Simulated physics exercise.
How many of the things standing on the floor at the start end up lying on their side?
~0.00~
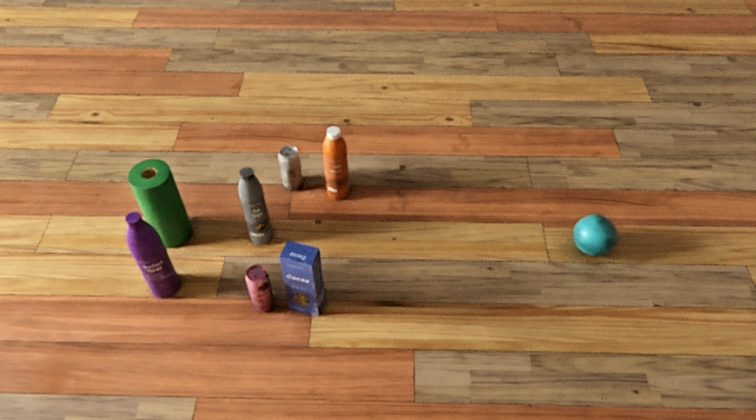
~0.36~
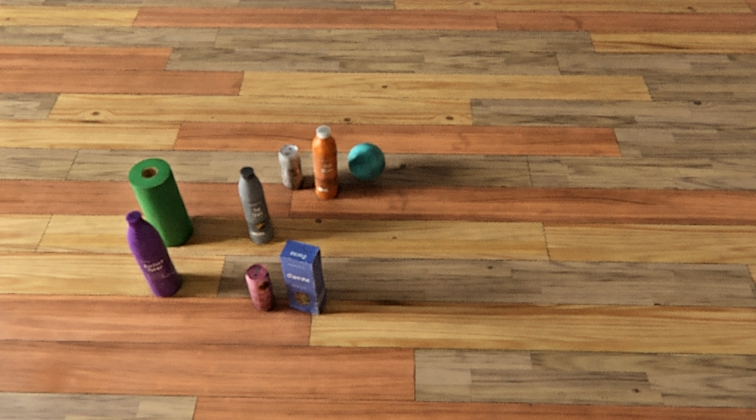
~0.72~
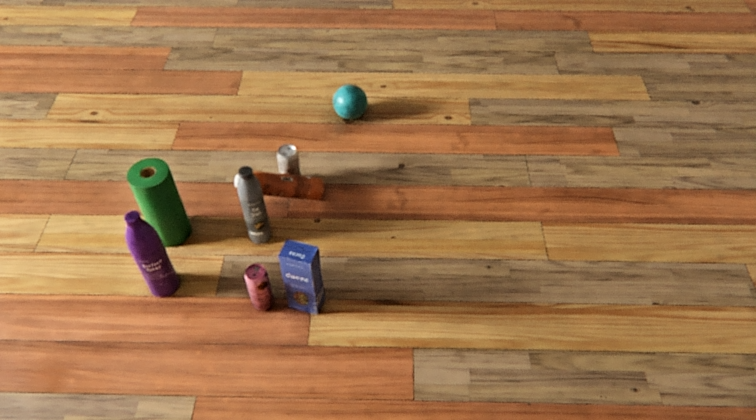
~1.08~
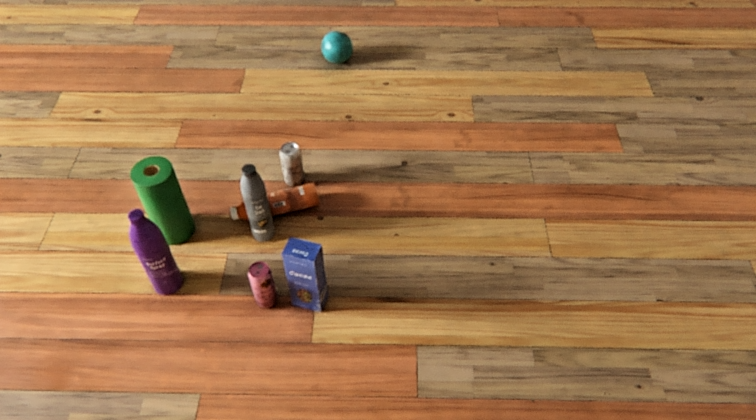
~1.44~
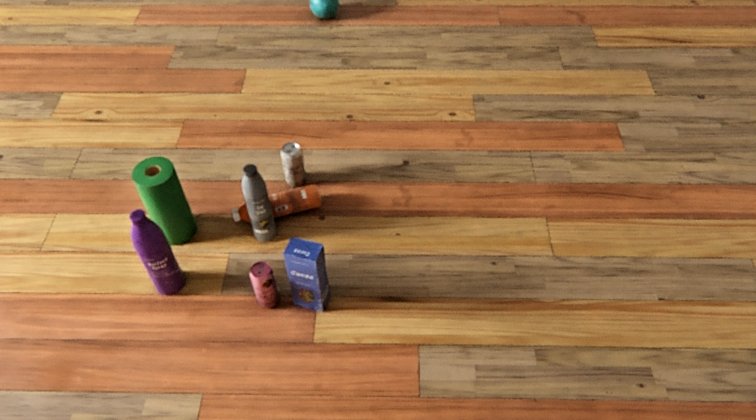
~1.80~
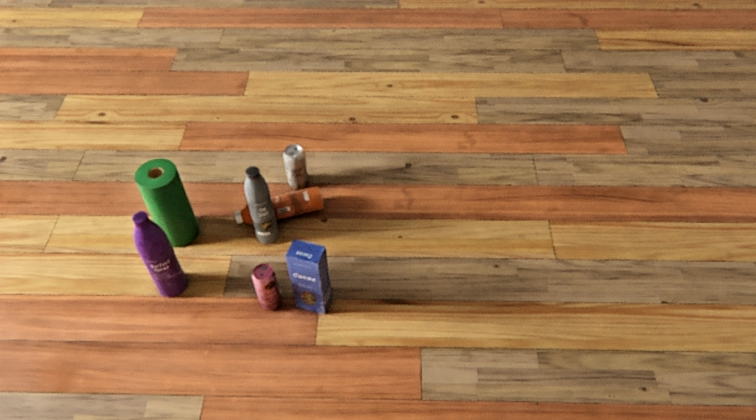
One of them does, the orange bottle, while the cans, the roll, the carton and the other bottles stay upright.
